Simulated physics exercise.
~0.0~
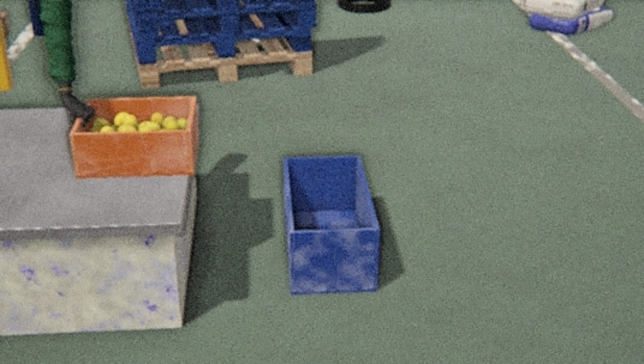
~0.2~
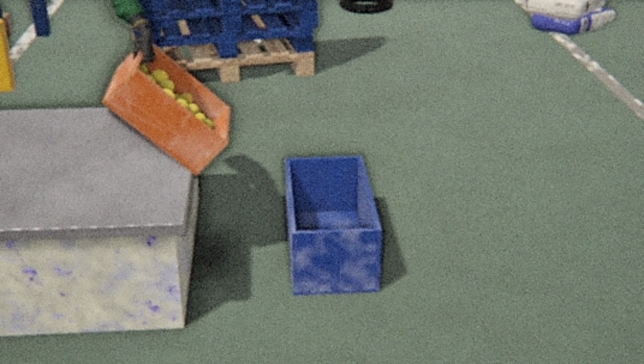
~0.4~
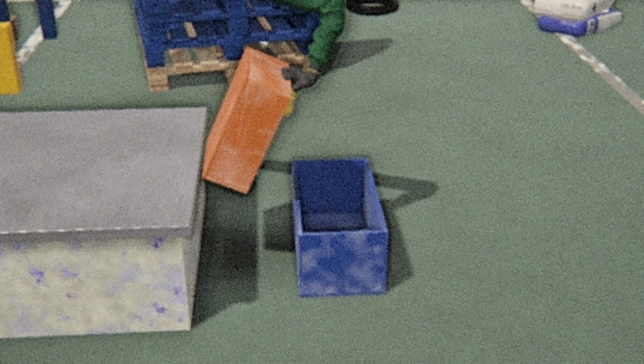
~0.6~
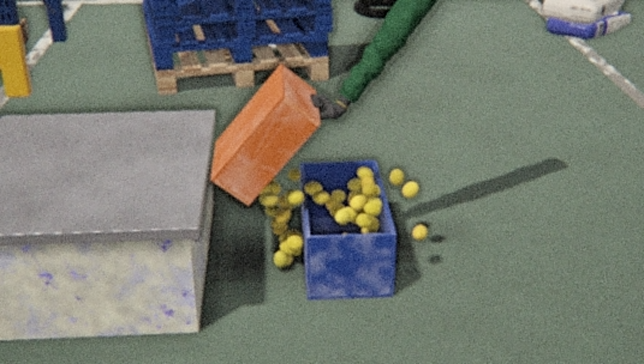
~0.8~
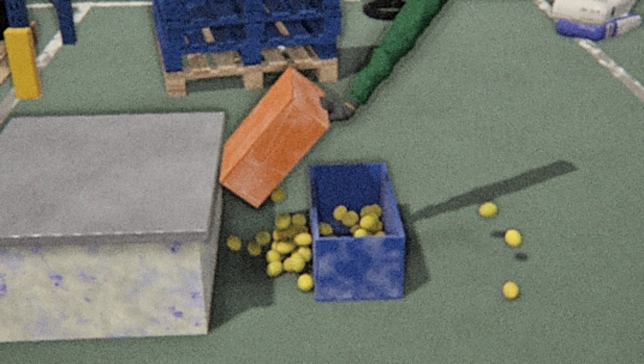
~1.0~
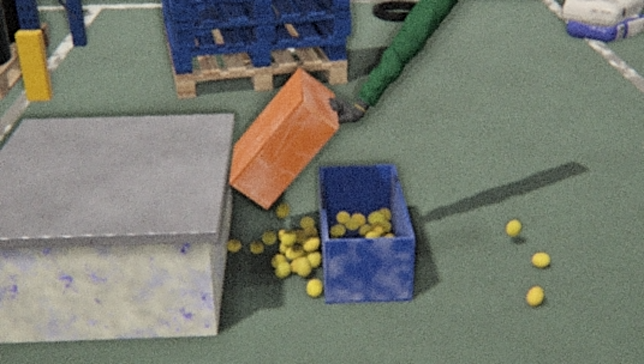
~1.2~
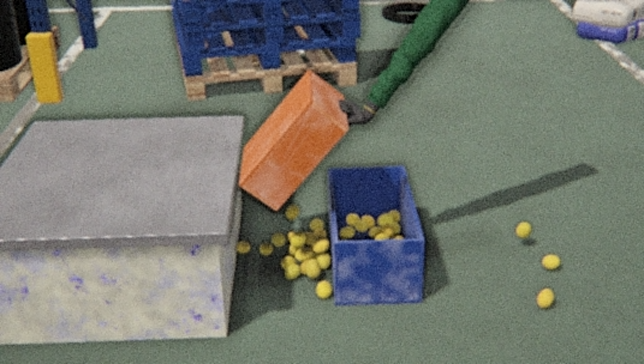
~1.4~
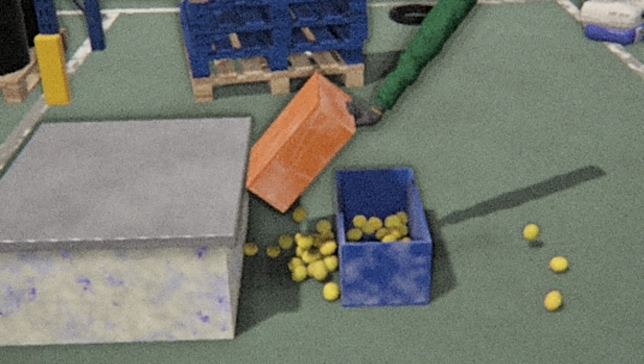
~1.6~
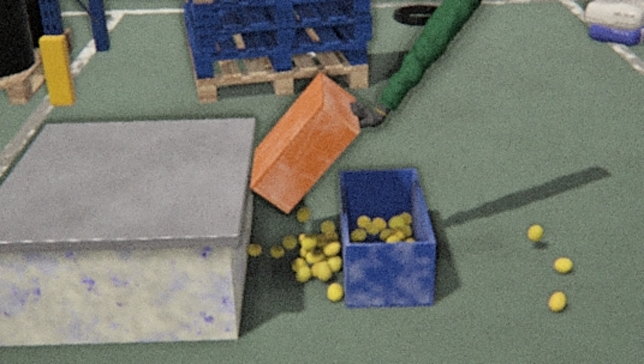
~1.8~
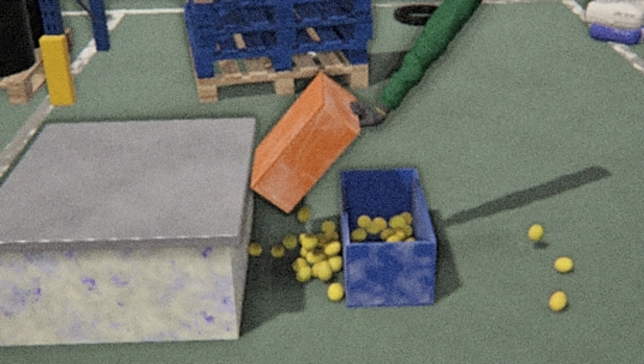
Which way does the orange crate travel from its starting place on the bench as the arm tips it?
It travels to the right, off the bench and toward the blue tote.
